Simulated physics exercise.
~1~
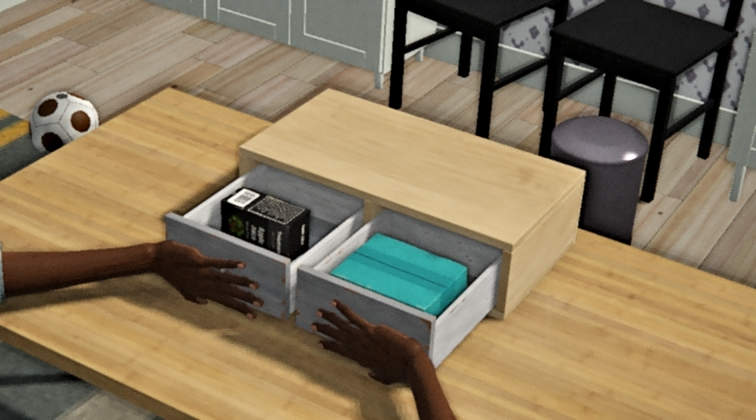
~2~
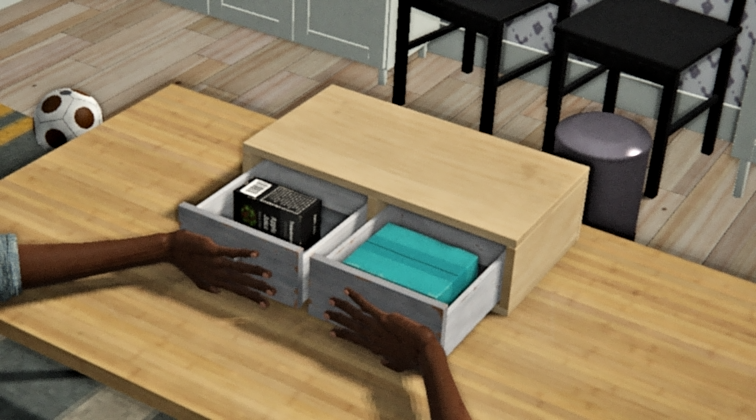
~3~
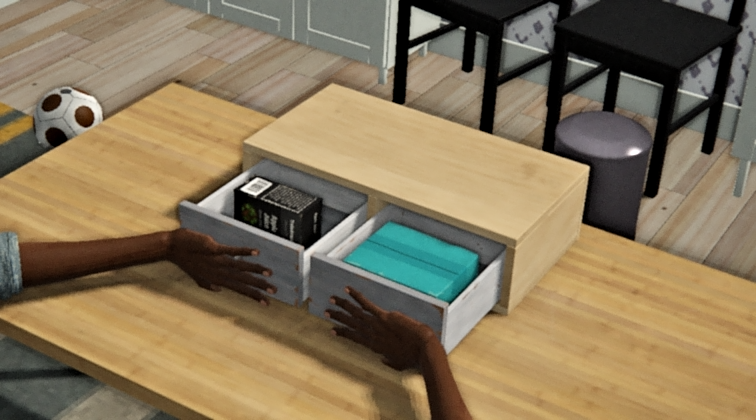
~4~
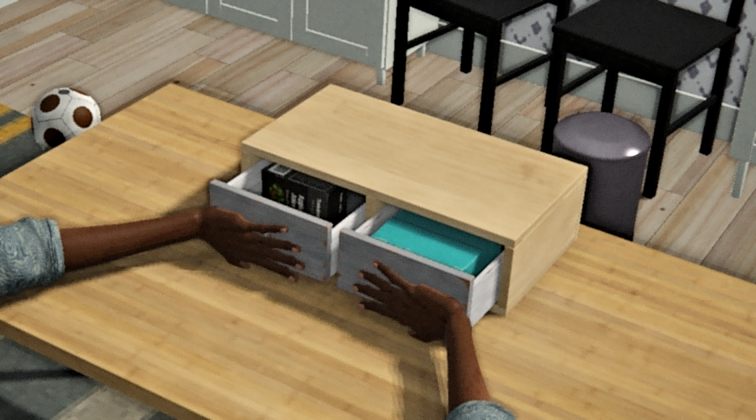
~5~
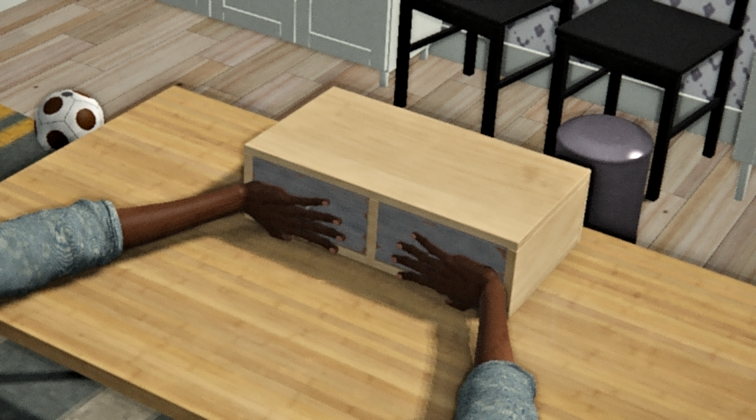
Two hands push the drawers holding a black carton and turquoise box fully shut.
